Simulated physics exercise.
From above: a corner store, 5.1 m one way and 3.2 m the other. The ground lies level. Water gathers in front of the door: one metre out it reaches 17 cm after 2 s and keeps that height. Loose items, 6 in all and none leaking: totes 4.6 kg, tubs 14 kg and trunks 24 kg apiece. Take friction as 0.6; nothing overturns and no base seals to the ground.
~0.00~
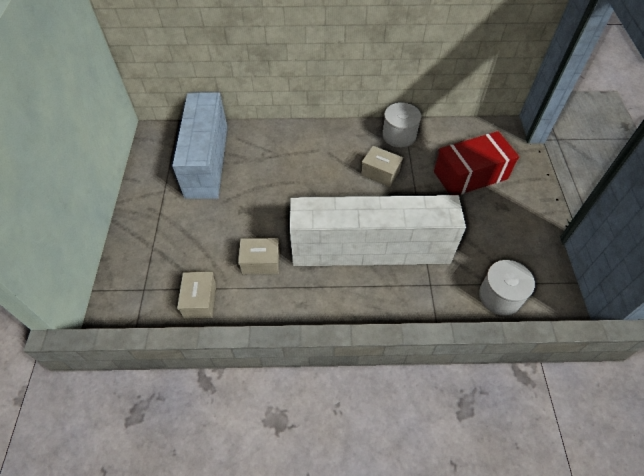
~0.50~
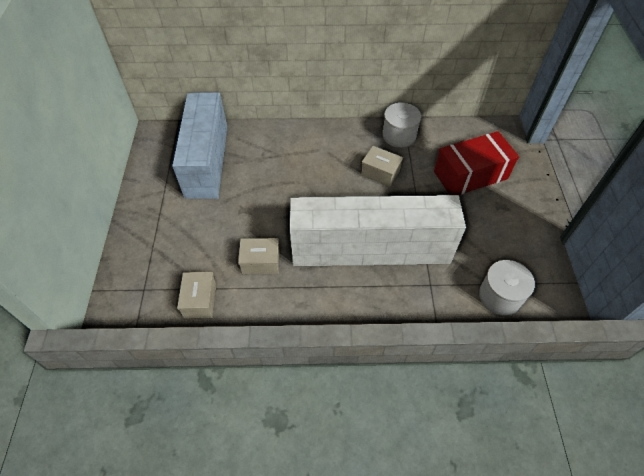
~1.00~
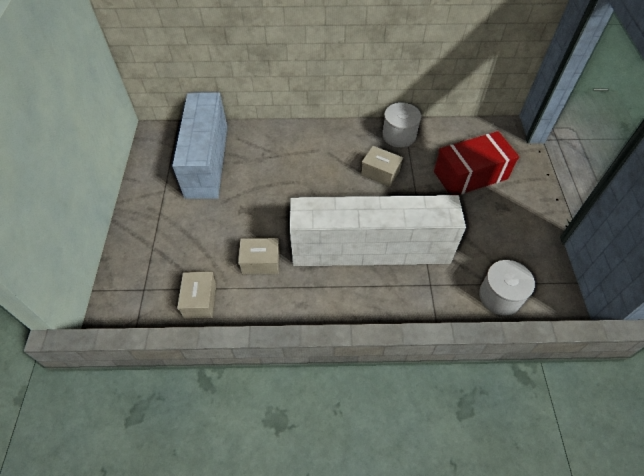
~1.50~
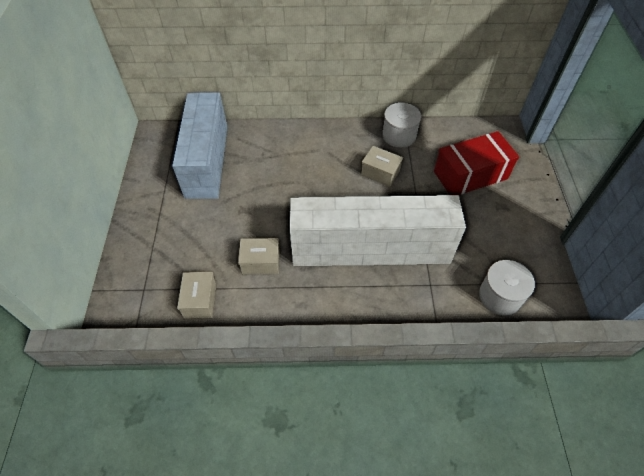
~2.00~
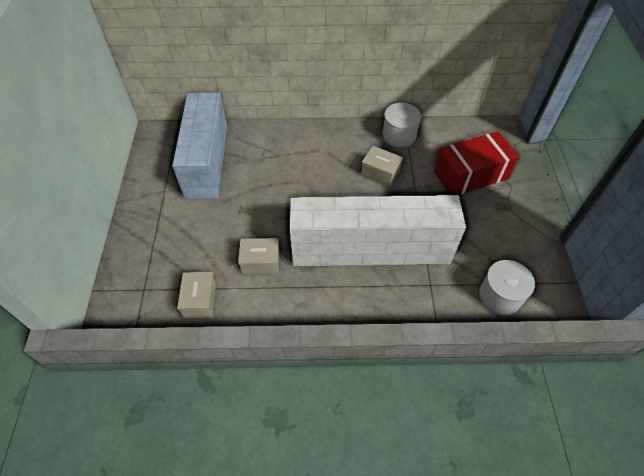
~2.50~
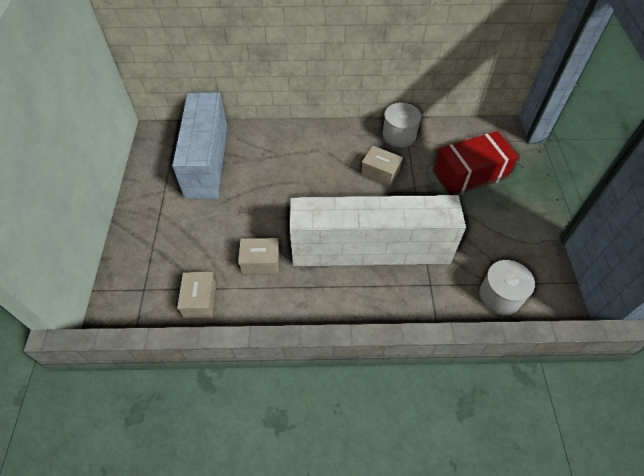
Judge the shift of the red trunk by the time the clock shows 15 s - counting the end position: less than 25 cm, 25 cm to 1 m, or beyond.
The red trunk travels far.
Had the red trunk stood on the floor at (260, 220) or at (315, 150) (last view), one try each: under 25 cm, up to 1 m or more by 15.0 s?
In turn: It ends far away; it is nudged along.
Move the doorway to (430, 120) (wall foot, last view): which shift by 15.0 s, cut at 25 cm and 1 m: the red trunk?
Then the red trunk ends far away.
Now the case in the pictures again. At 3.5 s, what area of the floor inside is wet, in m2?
Roughly 4.0 m2.
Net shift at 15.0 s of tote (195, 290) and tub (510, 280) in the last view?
In turn: 200 cm, 60 cm.
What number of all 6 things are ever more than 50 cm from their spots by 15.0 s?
That makes 6.
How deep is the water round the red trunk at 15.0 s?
About 16 cm.
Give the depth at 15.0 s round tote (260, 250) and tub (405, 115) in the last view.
About 11 and 15 cm.
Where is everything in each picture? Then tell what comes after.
The first frame shows the red trunk at (479, 153) rests on the ground; 0.0 m2 under water; 0 of 6 have shifted.
The second frame shows the red trunk at (479, 153), on the bottom; water covers 0.0 m2; 0 of 6 have shifted.
The third frame shows the red trunk at (479, 153) rests on the ground; 0.0 m2 under water; 0 of 6 have shifted.
The fourth frame shows the red trunk at (479, 153) rests on the ground; water covers 0.0 m2; 0 of 6 have shifted.
The fifth frame shows the red trunk at (479, 153) rests on the ground; 0.5 m2 under water; 0 of 6 have shifted.
The sixth frame shows the red trunk at (479, 152), on the bottom; 1.1 m2 under water; 0 of 6 have shifted.
After 3.5 s the red trunk is near (432, 135), 0.6 m from its start, aground; 0 afloat.
After 6.8 s the red trunk is near (349, 136), 1.5 m from its start, aground; 1 afloat.
After 11.0 s the red trunk is near (170, 259), 3.6 m from its start, afloat; 5 afloat.
After 15.0 s the red trunk is near (149, 303), 3.9 m from its start, afloat; 6 afloat.
